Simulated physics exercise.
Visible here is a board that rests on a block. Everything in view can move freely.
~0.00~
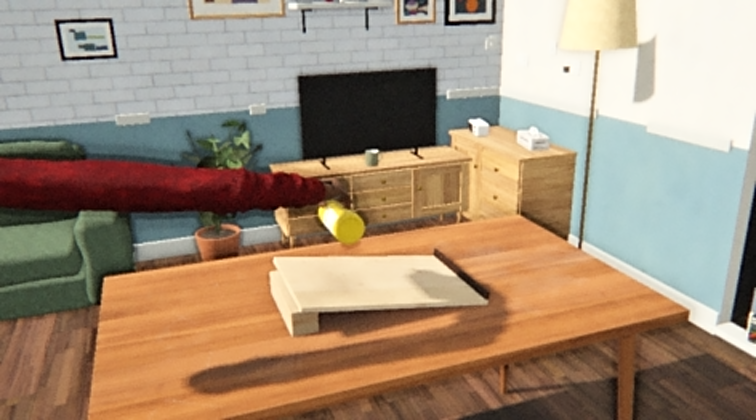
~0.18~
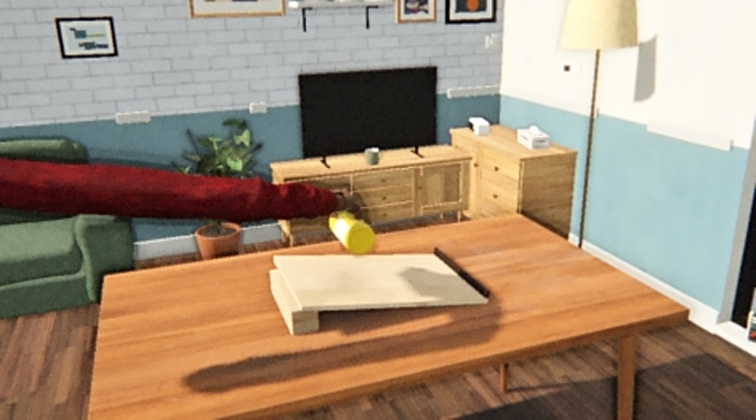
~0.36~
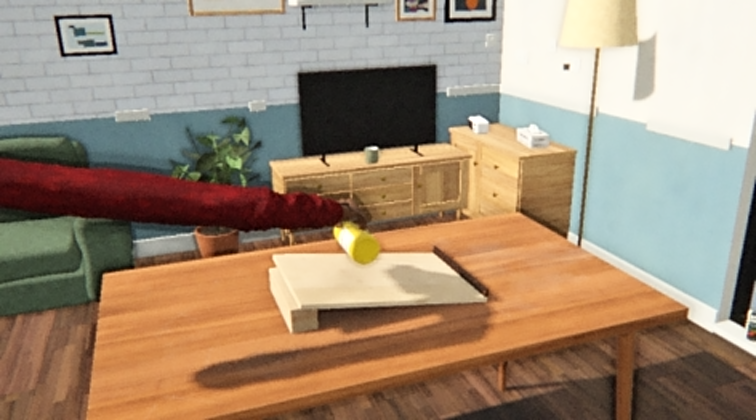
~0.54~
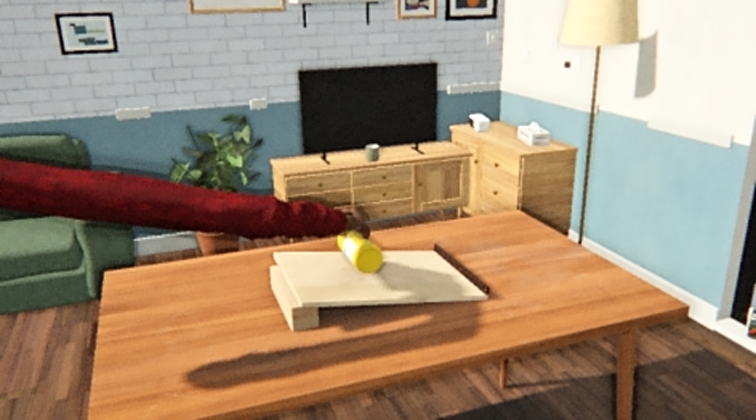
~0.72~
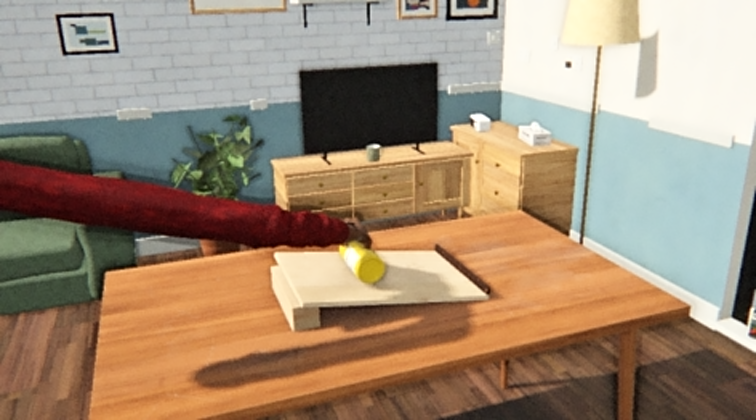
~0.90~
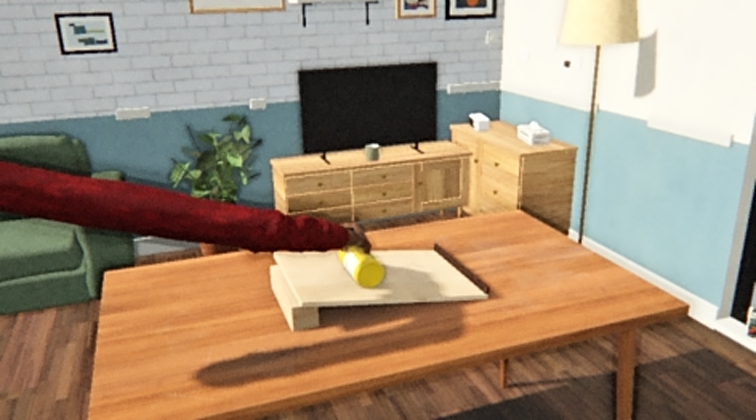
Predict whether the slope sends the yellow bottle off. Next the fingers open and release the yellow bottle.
Prediction: It moves down.
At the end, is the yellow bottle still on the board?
Still on top.
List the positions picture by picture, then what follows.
In the first picture, still above its spot; yellow bottle (338, 217).
In the second picture, still above its spot; yellow bottle (349, 227).
In the third picture, still above its spot; yellow bottle (353, 237).
In the fourth picture, still above its spot; yellow bottle (357, 246).
In the fifth picture, still above its spot; yellow bottle (359, 255).
In the sixth picture, in place under the hand; yellow bottle (358, 260).
After 1.40 s, yellow bottle rolled about its own width near (381, 260).
After 1.60 s, yellow bottle rolled well along near (410, 259).
After 1.70 s, yellow bottle rolled well along near (428, 259).
After 1.90 s, yellow bottle rolled well along near (450, 257).
At rest (2.7 s), moved from the start, yellow bottle. Seen from the same camera at the end, yellow bottle near (449, 259). The yellow bottle runs down the board.
